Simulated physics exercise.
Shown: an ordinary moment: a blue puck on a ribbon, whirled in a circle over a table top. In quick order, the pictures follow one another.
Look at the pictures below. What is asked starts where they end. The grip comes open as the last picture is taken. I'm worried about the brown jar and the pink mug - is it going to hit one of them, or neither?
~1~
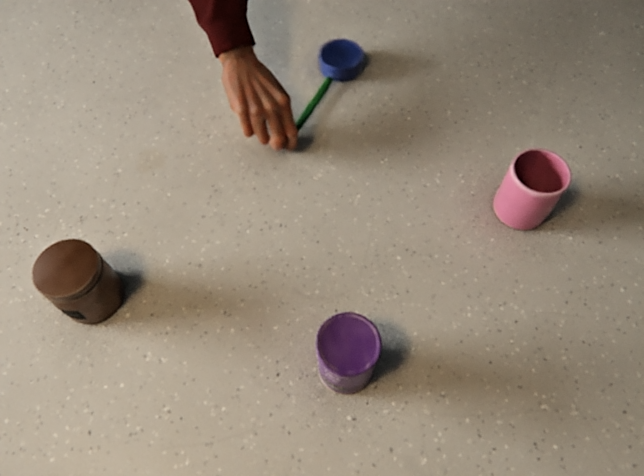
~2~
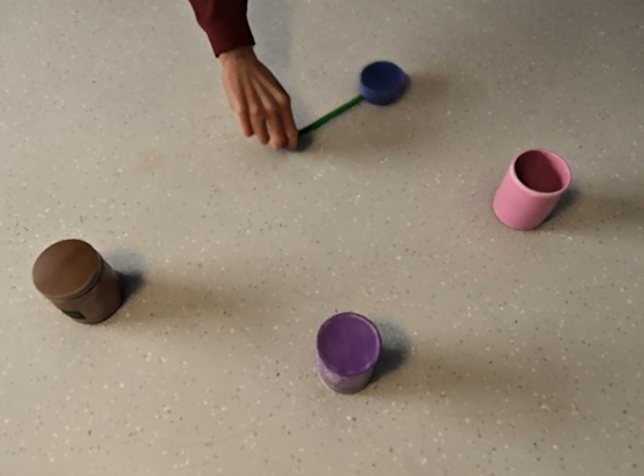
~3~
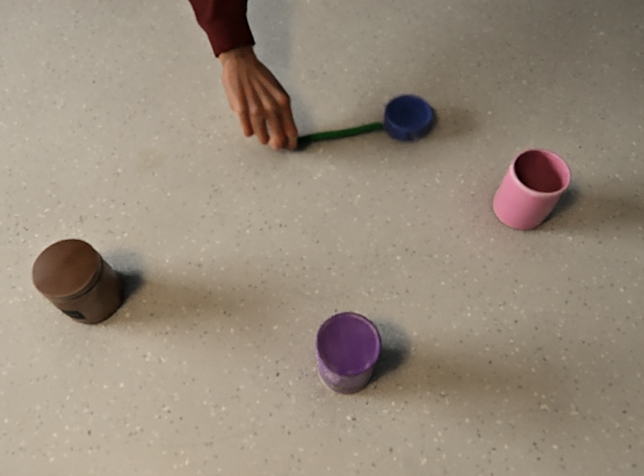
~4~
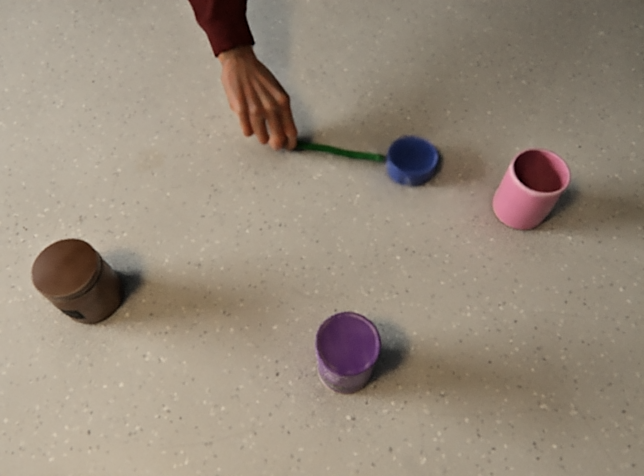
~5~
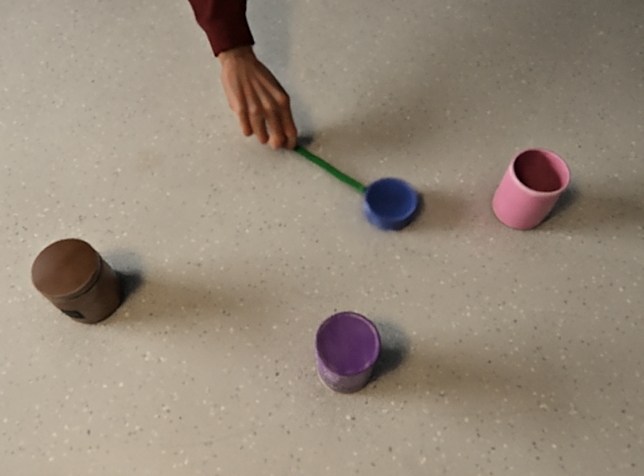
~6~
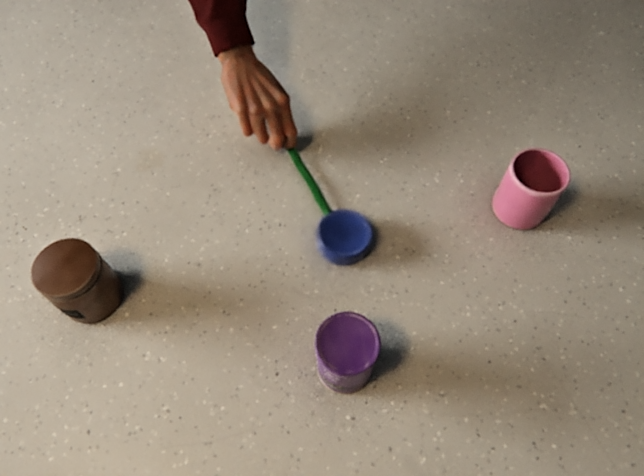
Well, the brown jar will be hit, the pink mug will be missed.
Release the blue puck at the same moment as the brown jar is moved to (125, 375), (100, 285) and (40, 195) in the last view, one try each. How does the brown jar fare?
Outcomes in order: No hit, then hit, then no hit.
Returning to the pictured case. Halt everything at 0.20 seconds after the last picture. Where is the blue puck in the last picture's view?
Around (128, 292).
Then, 0.08 s later than the last view, puck near (226, 270).
Then, 0.20 s later than the last view, puck near (128, 292); brown jar pushed aside.
Finally, puck near (141, 286); brown jar pushed aside. The brown jar takes the knock and the pink mug stays untouched.
